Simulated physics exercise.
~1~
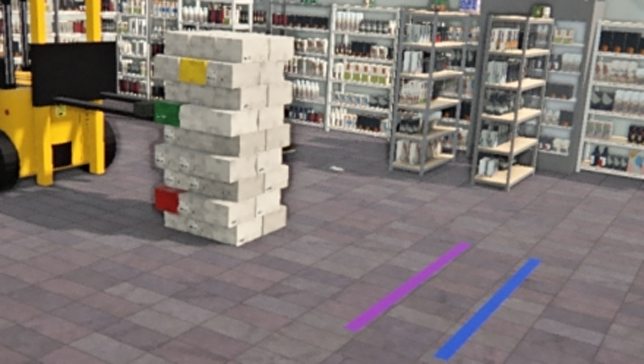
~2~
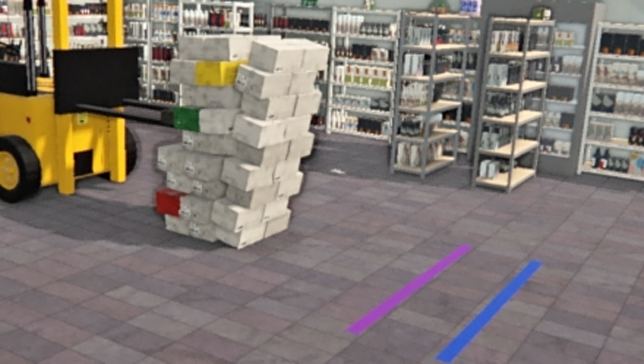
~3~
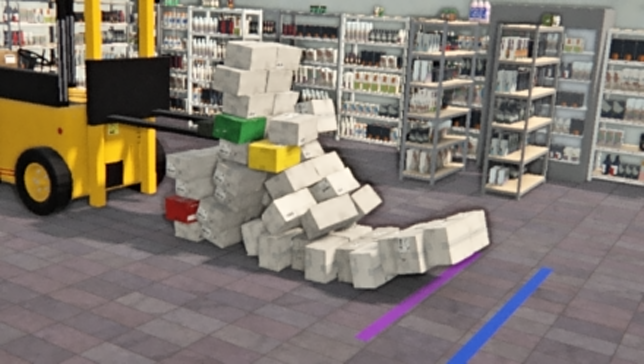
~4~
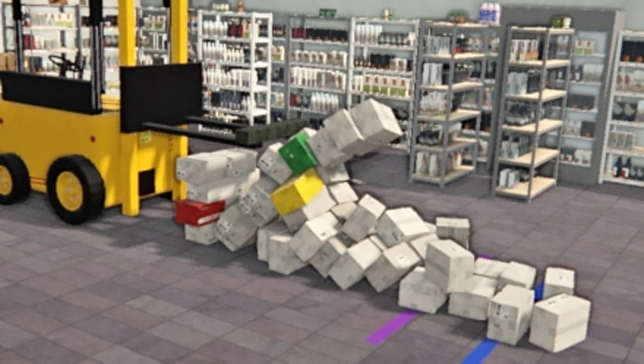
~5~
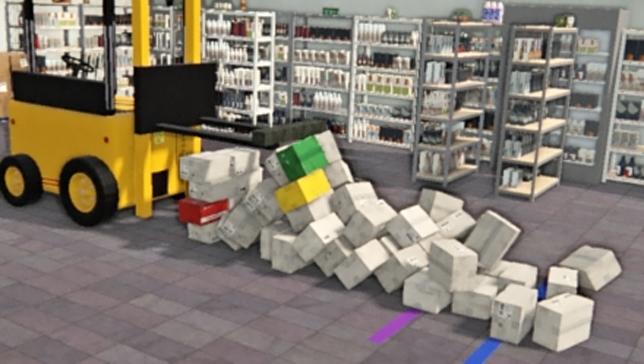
In a shop, a yellow forklift pushing a beam into a tall parcel stack, toppling it rightward into a heap across floor stripes.
